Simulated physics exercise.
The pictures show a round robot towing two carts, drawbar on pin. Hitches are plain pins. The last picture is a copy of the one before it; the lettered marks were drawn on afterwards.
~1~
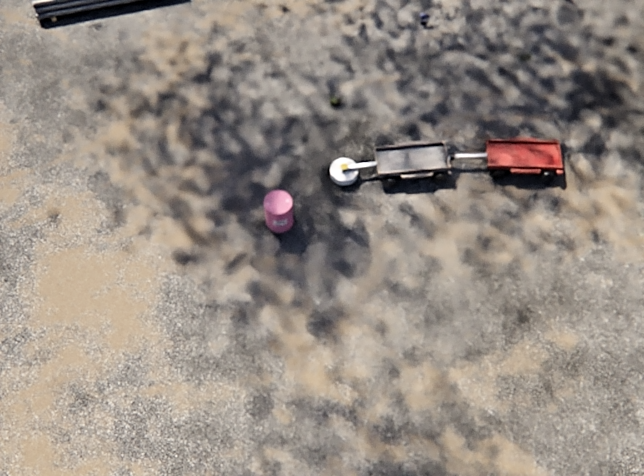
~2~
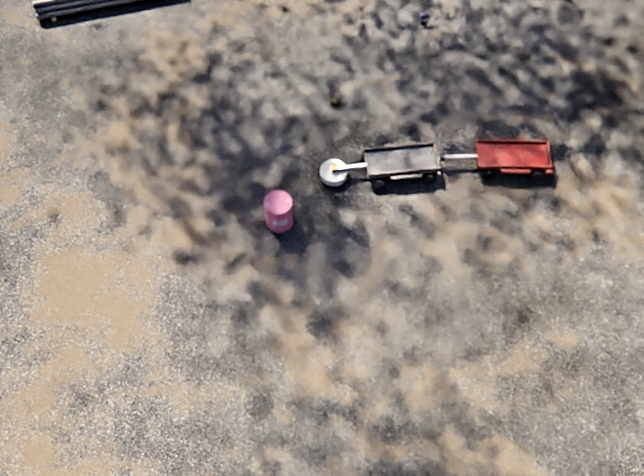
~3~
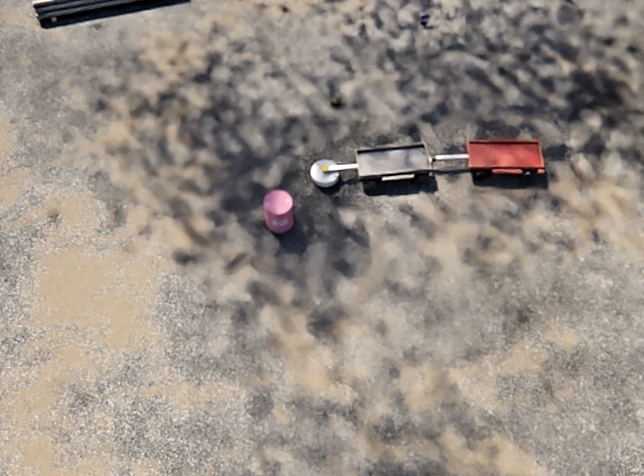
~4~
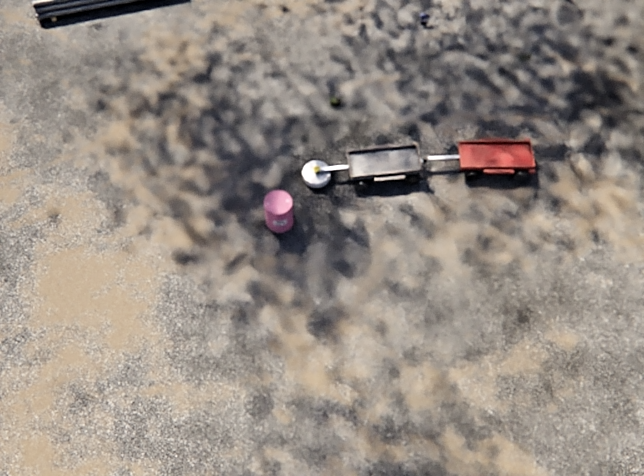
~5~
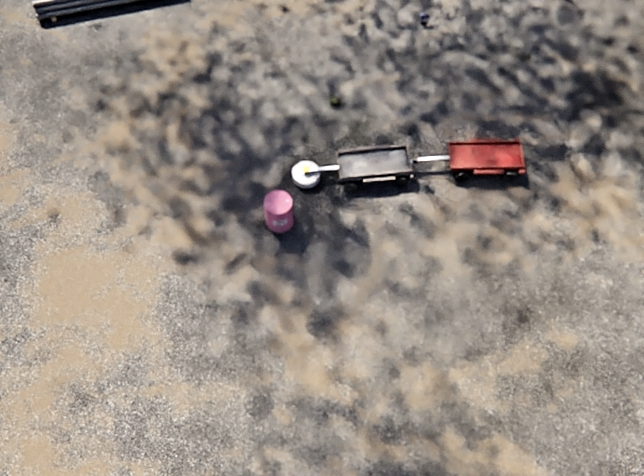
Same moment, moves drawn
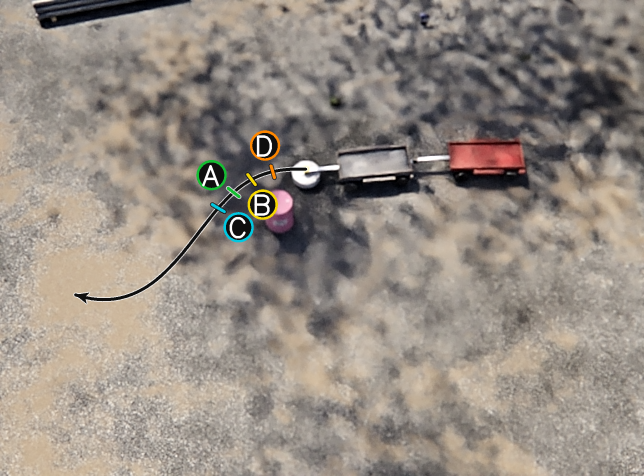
A small round robot pulls a grey cart and a red cart left, nearing a pink drum.
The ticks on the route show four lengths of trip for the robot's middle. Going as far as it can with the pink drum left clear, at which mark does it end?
Mark C.
On the marked copy, A at (234, 192); B at (252, 180); C at (218, 208); D at (273, 172); the route from (306, 169) via (197, 235) to (75, 295).
Taking C. A third of the way, robot (272, 176), last cart (452, 157).
Two thirds of the way, robot (240, 192), last cart (417, 160).
When it is over, robot (219, 212), last cart (391, 162); nothing has been touched.
As for the rest, A is safe but short; B is safe but short; D is safe but short.
